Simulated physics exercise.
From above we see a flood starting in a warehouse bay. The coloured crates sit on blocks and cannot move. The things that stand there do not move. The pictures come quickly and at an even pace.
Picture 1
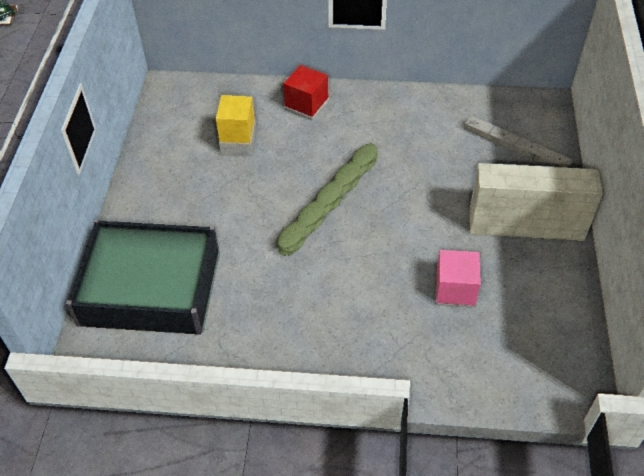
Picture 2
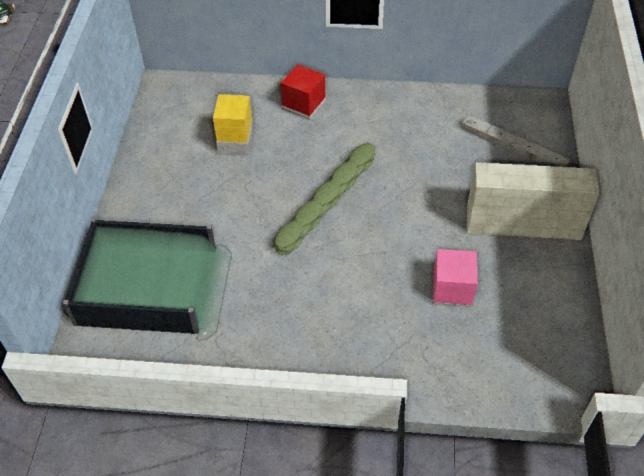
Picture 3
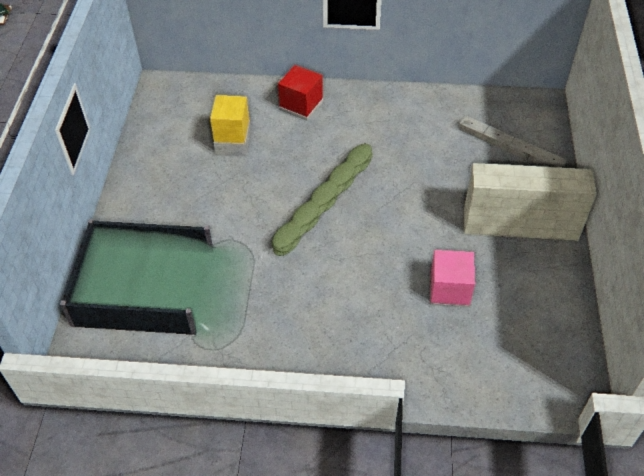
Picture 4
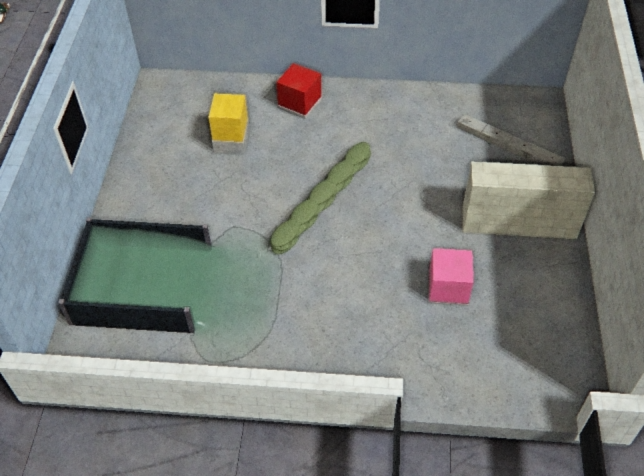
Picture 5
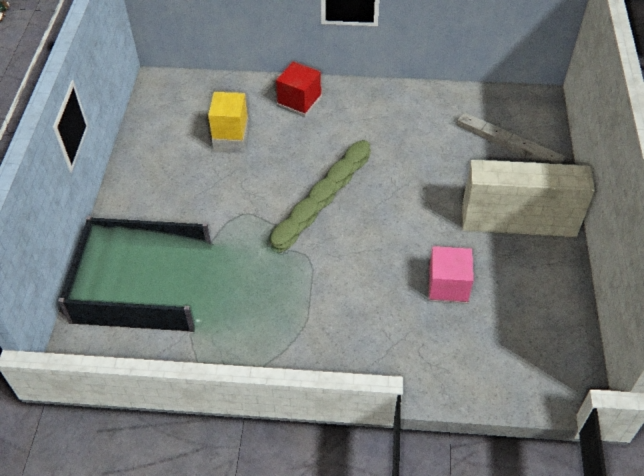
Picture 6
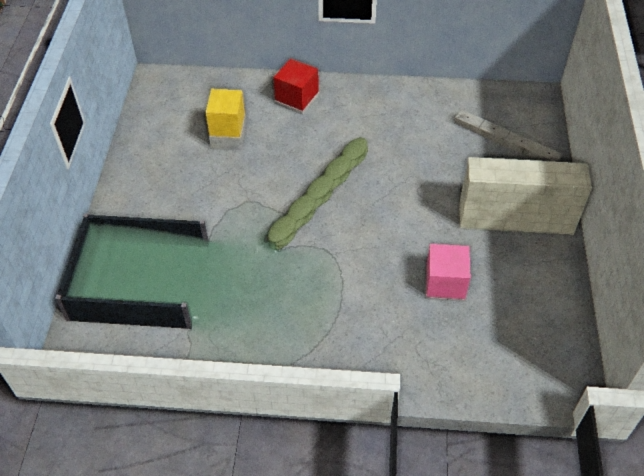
Green water pours from the open side of a dark tank and spreads right across the floor.
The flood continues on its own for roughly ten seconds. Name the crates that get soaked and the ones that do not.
Outcome: I expect the pink crate to get touched. I expect the yellow crate to never get touched. I expect the red crate to never get touched.
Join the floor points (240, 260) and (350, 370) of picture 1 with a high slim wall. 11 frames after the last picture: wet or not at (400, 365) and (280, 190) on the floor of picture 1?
In turn: Wet, under water.
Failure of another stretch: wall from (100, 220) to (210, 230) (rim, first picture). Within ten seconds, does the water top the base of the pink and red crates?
My take: The pink one stays clear, while the red one gets flooded.
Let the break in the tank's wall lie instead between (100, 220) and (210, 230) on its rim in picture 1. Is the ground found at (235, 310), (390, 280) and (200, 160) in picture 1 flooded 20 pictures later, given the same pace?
One after the other: Clear, not flooded, flooded.
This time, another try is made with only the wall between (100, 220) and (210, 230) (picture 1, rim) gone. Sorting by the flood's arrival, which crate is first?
I'd go with the one in yellow.
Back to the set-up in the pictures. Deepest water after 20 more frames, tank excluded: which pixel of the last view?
Somewhere near (592, 413), I think.
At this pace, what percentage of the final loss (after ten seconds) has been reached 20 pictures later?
Roughly 15 %.
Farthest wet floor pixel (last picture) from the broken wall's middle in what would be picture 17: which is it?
The farthest wet spot is near (569, 332).
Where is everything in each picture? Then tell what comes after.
Still water in the open tank at (144, 268), in the first picture.
The front is at (205, 335), out from the gap at (202, 283), in the second picture.
Water pours out at (200, 285) and has run to (217, 343), in the third picture.
Water pours out at (198, 284) and has run to (267, 246), in the fourth picture.
Water pours out at (198, 283) and has run to (300, 321), in the fifth picture.
Water pours out at (196, 280) and has run to (330, 317), in the sixth picture.
A moment on, water covers 20 % of the floor; the pink crate water round its plinth, the yellow crate not reached, the red crate not reached.
Next, water covers 30 % of the floor; the pink crate water round its plinth, the yellow crate not reached, the red crate not reached.
Then, water covers 45 % of the floor; the pink crate water round its plinth, the yellow crate water round its plinth, the red crate water round its plinth.
Later, water covers 55 % of the floor; the pink crate water round its plinth, the yellow crate water round its plinth, the red crate water round its plinth.
In the end, water covers 65 % of the floor; the pink crate was topped, the yellow crate stayed above the water, the red crate stayed above the water.
